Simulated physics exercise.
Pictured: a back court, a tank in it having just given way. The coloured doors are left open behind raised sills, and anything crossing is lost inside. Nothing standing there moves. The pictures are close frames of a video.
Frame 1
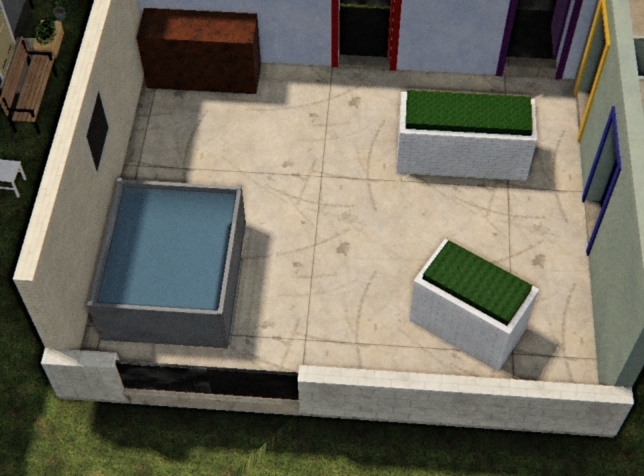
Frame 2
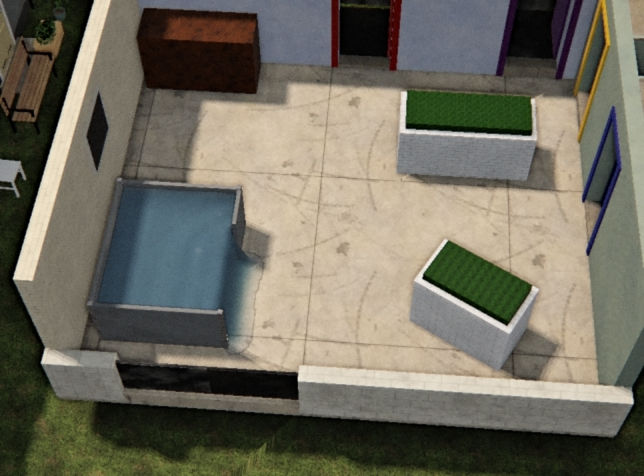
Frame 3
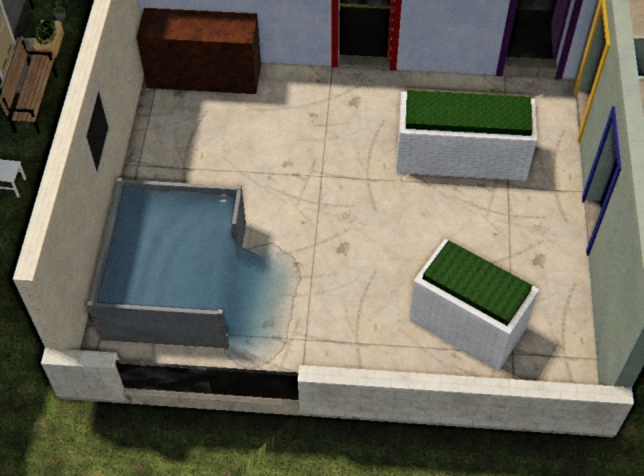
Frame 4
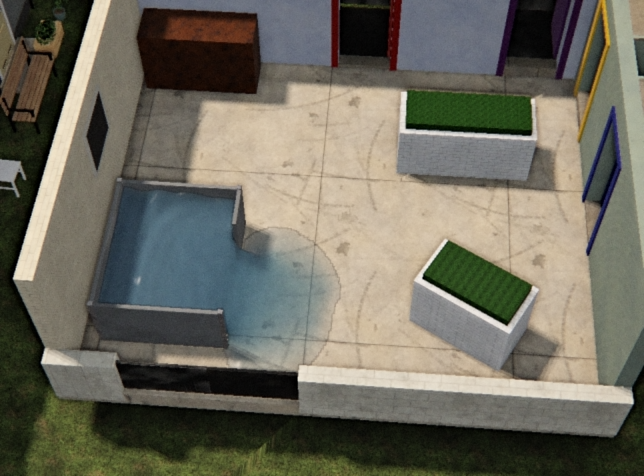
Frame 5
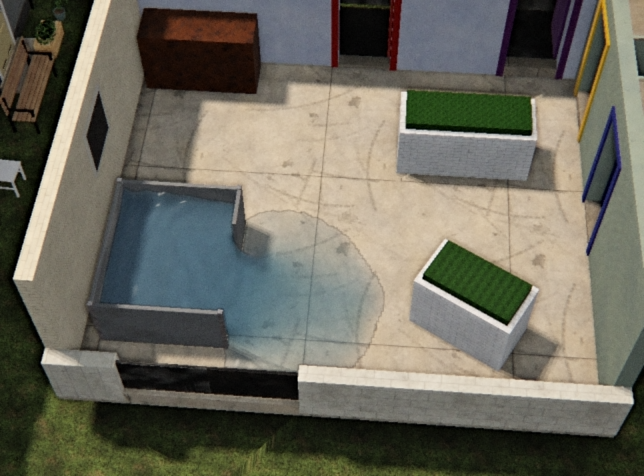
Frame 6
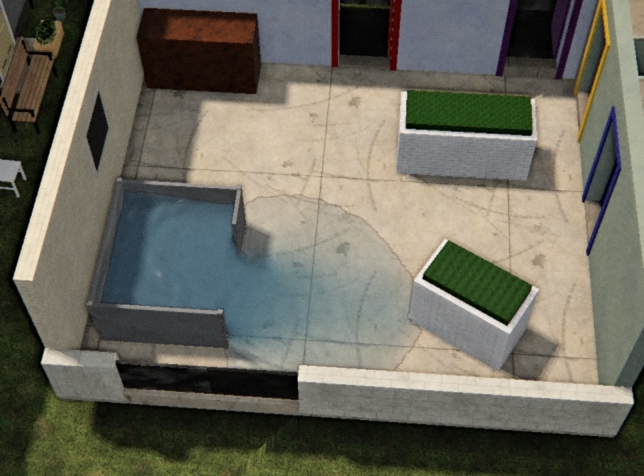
Water pours through a gap in the grey tank's right side and spreads across the paved court.
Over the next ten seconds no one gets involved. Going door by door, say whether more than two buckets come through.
Through the purple door, two or fewer; through the yellow door, two or fewer; through the red door, two or fewer; through the blue door, more than two.
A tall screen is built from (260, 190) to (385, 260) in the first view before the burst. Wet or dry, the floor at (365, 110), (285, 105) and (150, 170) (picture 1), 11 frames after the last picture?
Results in order: Bone-dry / bone-dry / bone-dry.
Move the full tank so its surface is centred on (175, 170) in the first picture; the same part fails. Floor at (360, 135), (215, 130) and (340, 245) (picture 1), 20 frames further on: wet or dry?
In order: Submerged, untouched, submerged.
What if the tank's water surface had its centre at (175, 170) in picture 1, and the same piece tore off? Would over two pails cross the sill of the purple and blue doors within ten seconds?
Observed: Purple comes in lower; blue goes beyond it.
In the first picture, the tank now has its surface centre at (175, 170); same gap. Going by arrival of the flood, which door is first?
It's the blue door that comes first.
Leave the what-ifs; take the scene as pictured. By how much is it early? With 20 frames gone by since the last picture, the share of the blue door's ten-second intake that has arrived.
Some 45 per cent.
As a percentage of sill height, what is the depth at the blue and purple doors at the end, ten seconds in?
I'd say around 80 and 30 in a hundred.
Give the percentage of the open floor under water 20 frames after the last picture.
Around 55 in a hundred.
A moment on, water covers 35 % of the floor; the purple door not reached, the yellow door not reached, the red door not reached, the blue door not reached.
Next, water covers 45 % of the floor; the purple door not reached, the yellow door not reached, the red door not reached, the blue door under two buckets in.
Then, water covers 55 % of the floor; the purple door wet at the sill, nothing in, the yellow door wet at the sill, nothing in, the red door not reached, the blue door over two buckets in.
Later, water covers 85 % of the floor; the purple door under two buckets in, the yellow door under two buckets in, the red door wet at the sill, nothing in, the blue door far over two buckets in.
In the end, water covers 100 % of the floor; the purple door under two buckets in, the yellow door under two buckets in, the red door wet at the sill, nothing in, the blue door far over two buckets in.
